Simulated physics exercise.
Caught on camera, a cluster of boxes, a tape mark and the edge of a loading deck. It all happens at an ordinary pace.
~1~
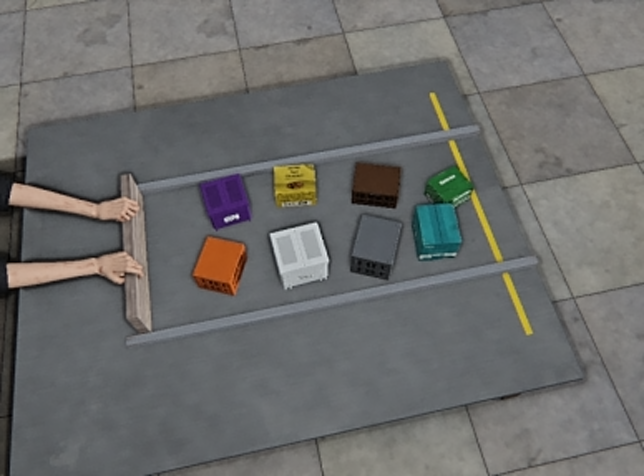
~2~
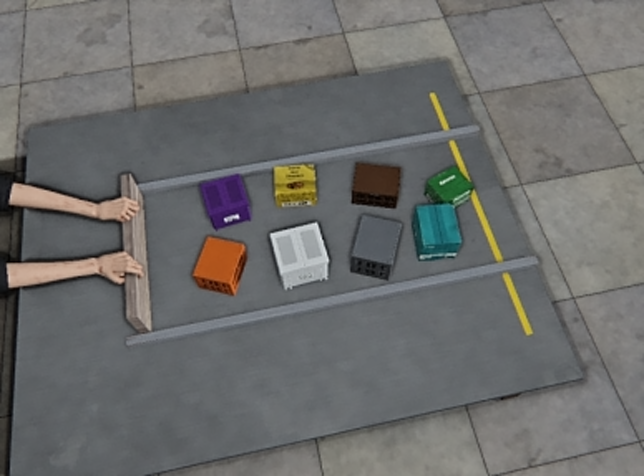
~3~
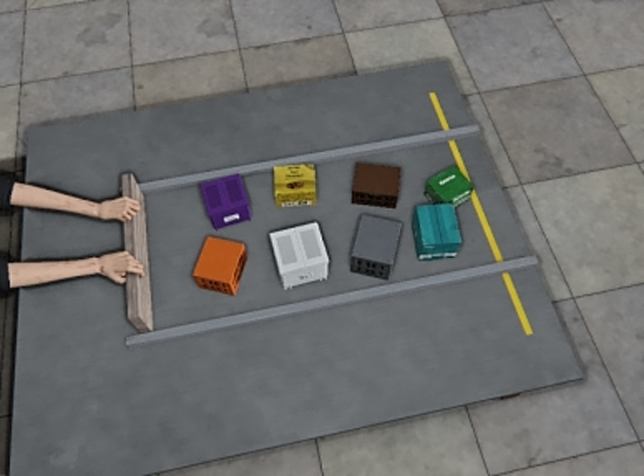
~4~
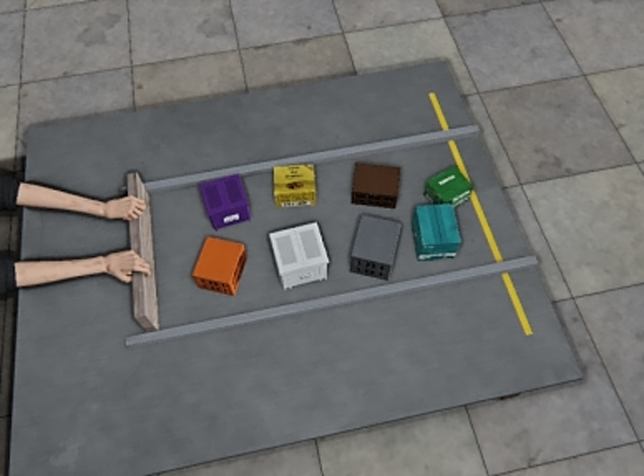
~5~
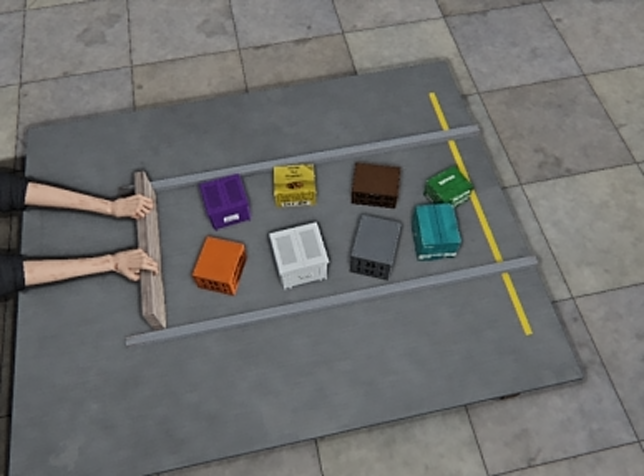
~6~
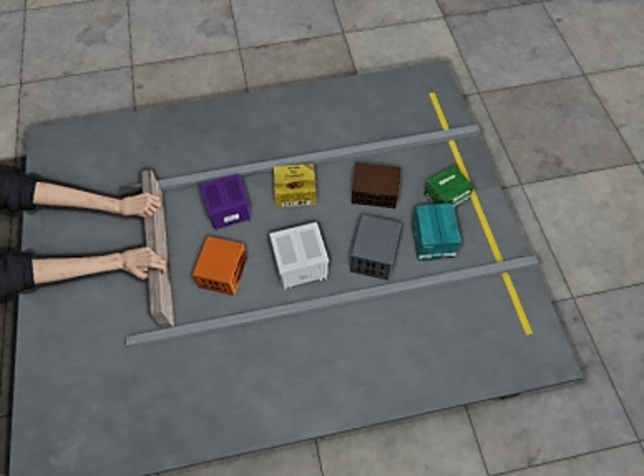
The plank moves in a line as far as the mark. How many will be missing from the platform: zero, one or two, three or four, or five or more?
The number that fall off is five or more.
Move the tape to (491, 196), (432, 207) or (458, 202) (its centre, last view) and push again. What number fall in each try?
In that order 8, 3 and 6.
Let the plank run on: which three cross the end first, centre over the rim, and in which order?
They are the turquoise box, the green box, the grey crate.
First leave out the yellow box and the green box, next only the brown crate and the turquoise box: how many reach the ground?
4 in the first case, 4 in the second.
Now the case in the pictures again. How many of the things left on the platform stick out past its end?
2 of them.
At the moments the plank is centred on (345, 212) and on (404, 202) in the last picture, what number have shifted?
The counts are 8 and 8.
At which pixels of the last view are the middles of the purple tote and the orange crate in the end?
The purple tote stops around (484, 157); the orange crate around (502, 206).
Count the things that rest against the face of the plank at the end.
2 of them.
Early on, none off yet; green box at rest near (448, 191); turquoise box at rest near (435, 232); brown crate at rest near (376, 186).
A while later, none off yet; green box travelled about its own width near (478, 190); turquoise box travelled about its own width near (489, 225); brown crate travelled about its own width near (433, 182).
Further along, two off so far; green box leaning well over near (523, 203); turquoise box down on the ground near (542, 288); brown crate travelled well along near (478, 183).
Finally, the number that fall off is five or more; lost, white tote, yellow box, grey crate, brown crate, turquoise box and green box.
